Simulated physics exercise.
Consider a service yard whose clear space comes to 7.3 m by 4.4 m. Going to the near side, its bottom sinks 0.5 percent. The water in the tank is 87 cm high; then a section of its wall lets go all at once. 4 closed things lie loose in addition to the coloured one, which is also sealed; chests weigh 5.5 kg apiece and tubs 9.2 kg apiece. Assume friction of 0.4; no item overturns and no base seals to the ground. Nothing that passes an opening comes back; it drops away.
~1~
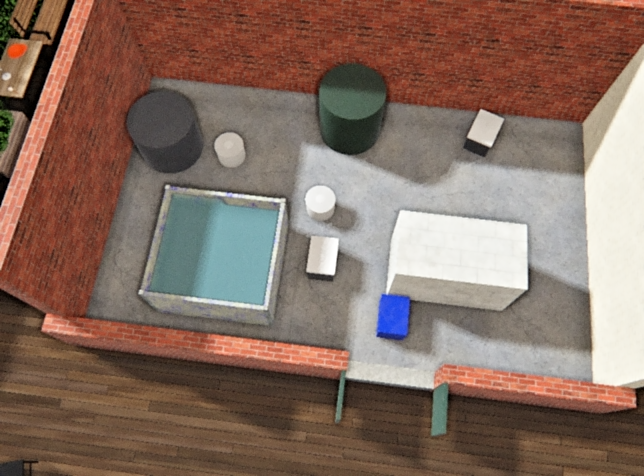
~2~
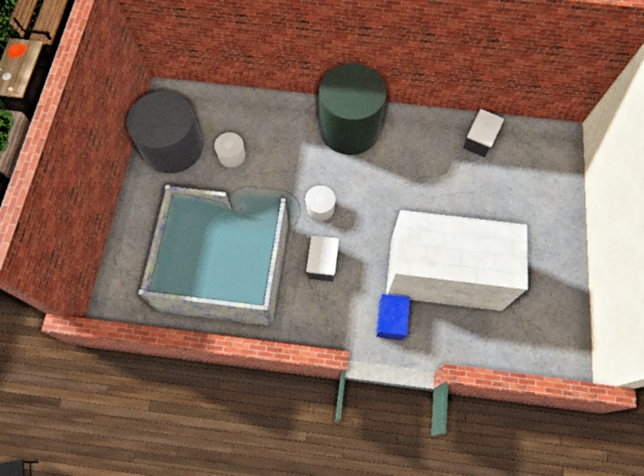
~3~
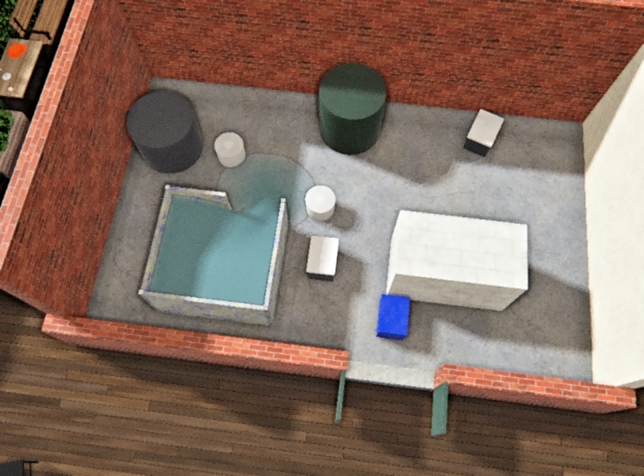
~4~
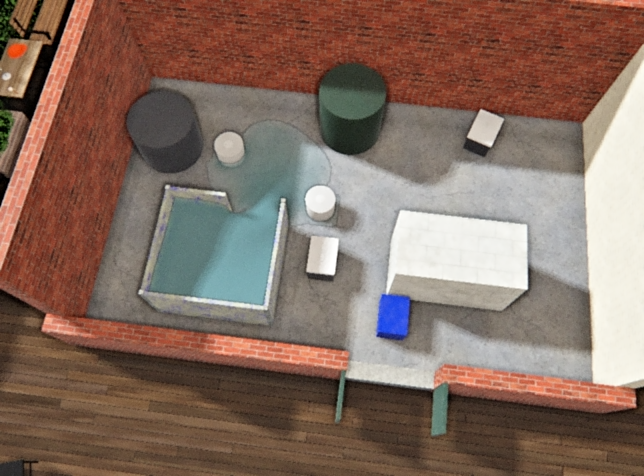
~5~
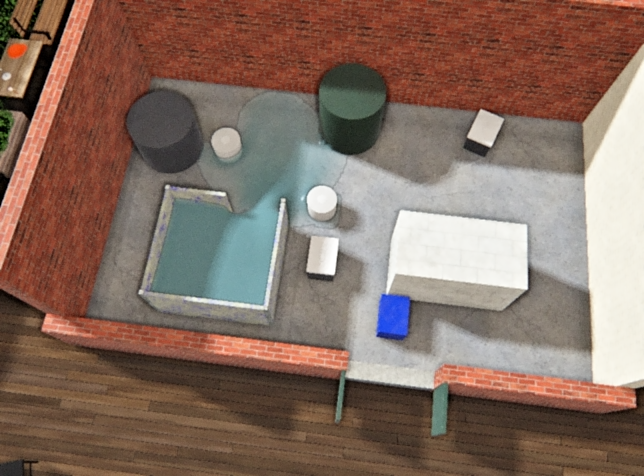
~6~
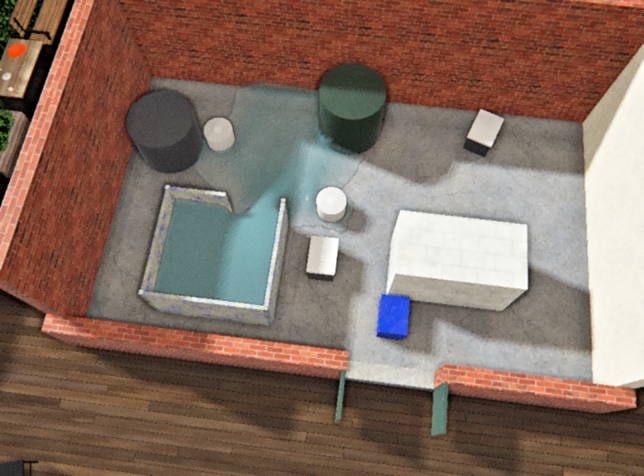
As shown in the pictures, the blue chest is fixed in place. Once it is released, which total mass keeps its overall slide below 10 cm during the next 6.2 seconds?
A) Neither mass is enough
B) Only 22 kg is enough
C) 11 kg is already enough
Option C: 11 kg is already enough.
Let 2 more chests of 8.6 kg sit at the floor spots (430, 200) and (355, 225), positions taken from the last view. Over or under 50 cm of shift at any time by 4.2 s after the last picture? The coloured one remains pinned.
First one went beyond, second stayed within.
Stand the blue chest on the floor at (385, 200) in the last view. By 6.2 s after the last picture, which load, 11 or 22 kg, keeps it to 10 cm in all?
Short version: Not even the heavier.
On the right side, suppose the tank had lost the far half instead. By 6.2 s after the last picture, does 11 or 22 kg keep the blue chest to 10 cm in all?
Result: Neither option succeeds.
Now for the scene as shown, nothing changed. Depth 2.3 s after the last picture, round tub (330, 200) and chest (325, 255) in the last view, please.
Some 1 cm at the first, some 0 cm at the second.
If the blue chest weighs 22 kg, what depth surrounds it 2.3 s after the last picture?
Something like 0 centimetres.
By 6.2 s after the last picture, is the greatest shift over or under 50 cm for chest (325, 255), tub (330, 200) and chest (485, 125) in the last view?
So, going through them in order, it's not beyond, beyond and beyond.
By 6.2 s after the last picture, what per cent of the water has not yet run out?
Still held: Near 100 %.
Then, 0.6 s after the last picture the blue chest would be 0 cm from its start with 11 kg and 0 cm from its start with 22 kg; 0 cm of water round it then.
Then, 2.3 s after the last picture the blue chest would be 0 cm from its start with 11 kg and 0 cm from its start with 22 kg; 0 cm of water round it then.
Then, 4.2 s after the last picture the blue chest would be 0 cm from its start with 11 kg and 0 cm from its start with 22 kg; 0 cm of water round it then.
Then, 6.2 s after the last picture the blue chest would be 0 cm from its start with 11 kg and 0 cm from its start with 22 kg; 3 cm of water round it then.
